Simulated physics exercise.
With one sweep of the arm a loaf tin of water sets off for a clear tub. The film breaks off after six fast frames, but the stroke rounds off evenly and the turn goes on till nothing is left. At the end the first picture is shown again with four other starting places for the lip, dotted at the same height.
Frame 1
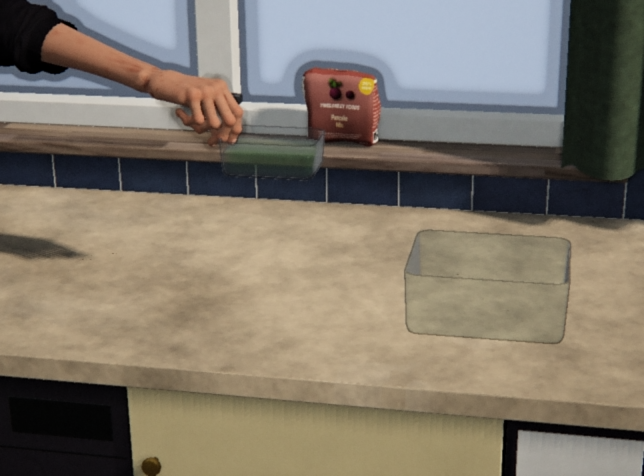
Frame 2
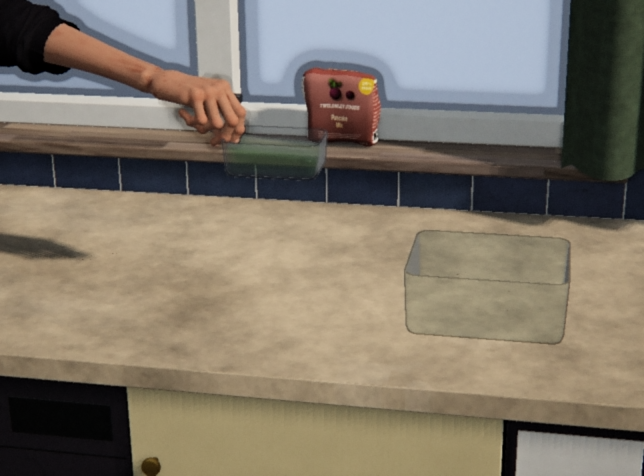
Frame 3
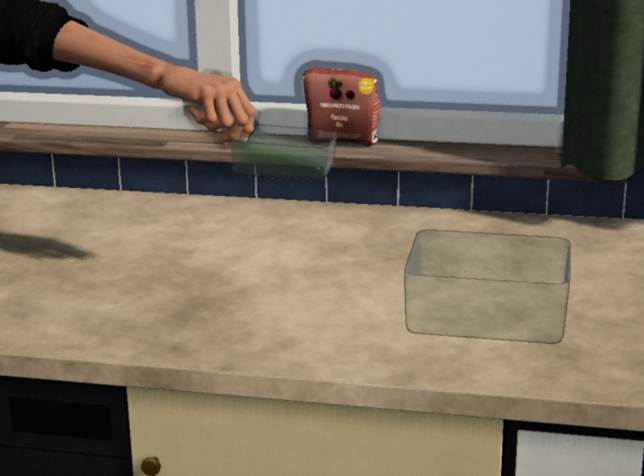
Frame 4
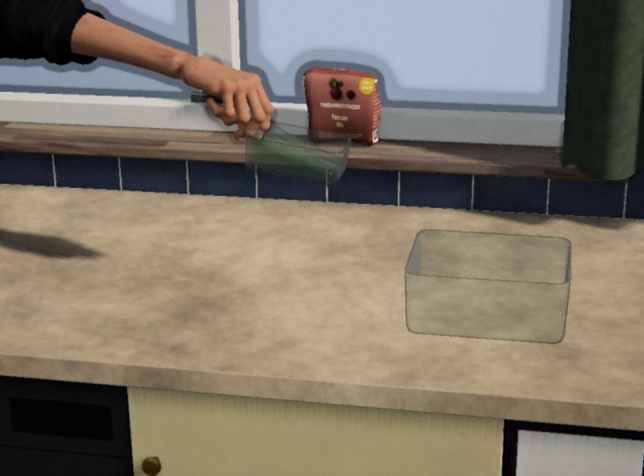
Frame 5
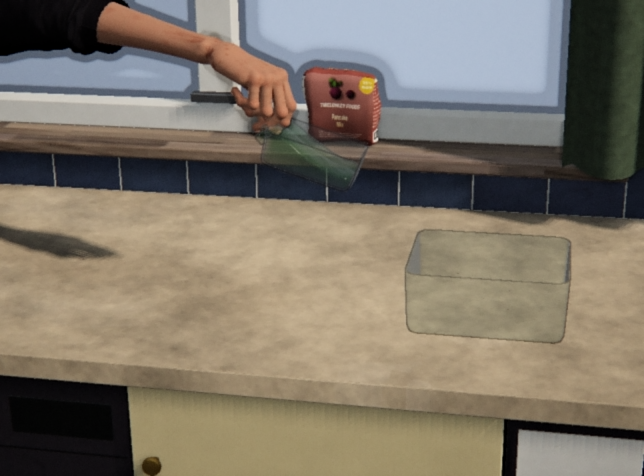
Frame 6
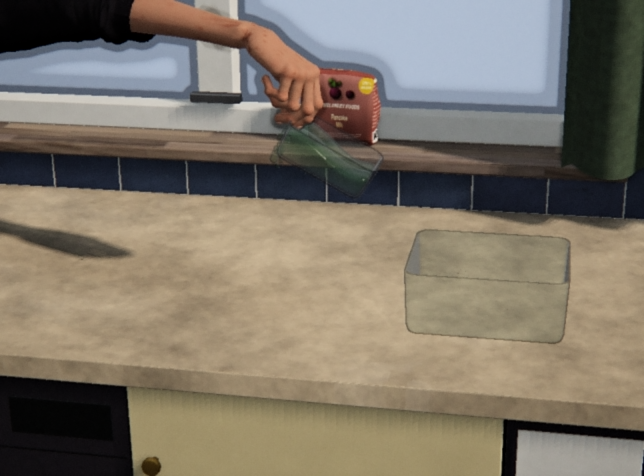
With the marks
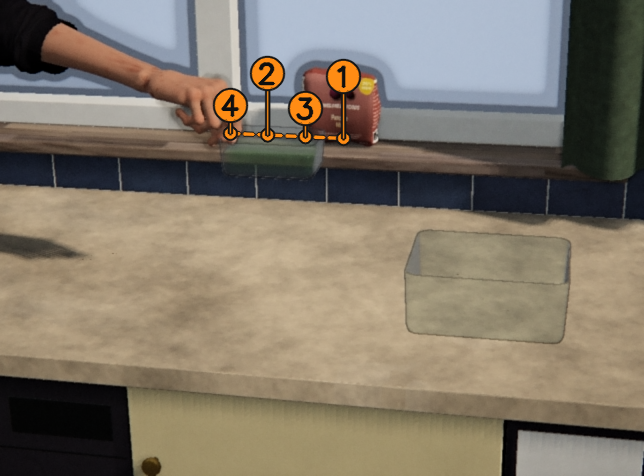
At a kitchen counter, a hand carrying a clear, green-tinted container rightward past a red packet and gradually tilting it.
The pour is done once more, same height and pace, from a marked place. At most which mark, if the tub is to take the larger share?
Use spot 2.
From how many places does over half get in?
Three of the four.
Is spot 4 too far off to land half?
Yes.
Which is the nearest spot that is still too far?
That would be 4.
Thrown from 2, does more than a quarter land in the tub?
Yes, clearly.
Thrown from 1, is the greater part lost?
No, not at all.
In orange, 1 at (343, 138); 2 at (267, 135); 3 at (305, 136); 4 at (230, 133).
For spot 1, about 90 % lands in the tub, 6 % falls short and 4 % goes beside or beyond.
For spot 2, about 64 % lands in the tub, 30 % falls short and 6 % goes beside or beyond.
For spot 3, about 75 % lands in the tub, 15 % falls short and 11 % goes beside or beyond.
For spot 4, about 33 % lands in the tub, 61 % falls short and 6 % goes beside or beyond.
